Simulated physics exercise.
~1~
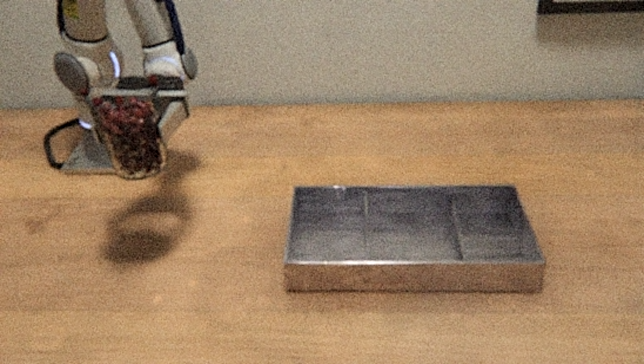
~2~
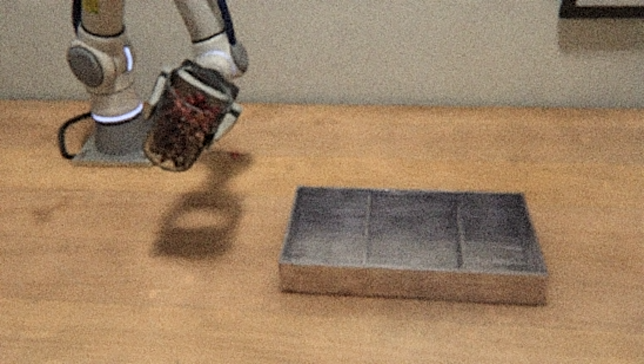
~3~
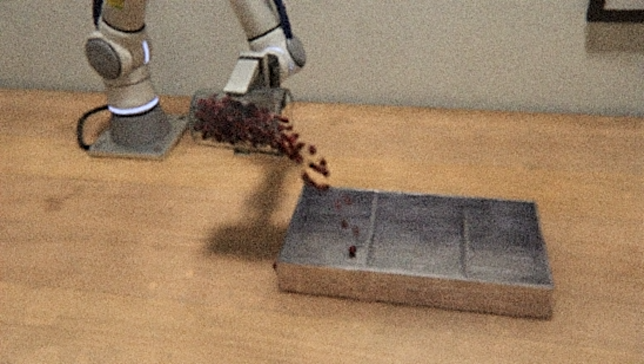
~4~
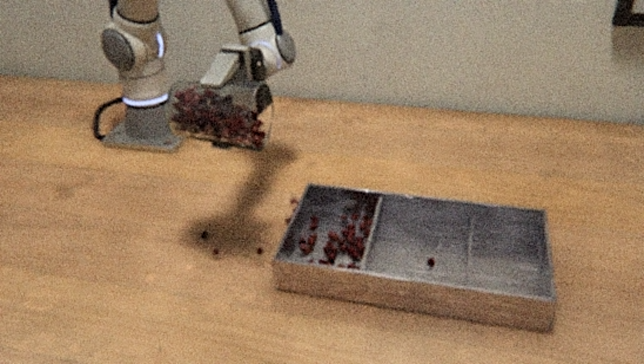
A robot arm tipping a clear cup sideways, spilling dark red beans into a divided tray's left section, a few on the table.
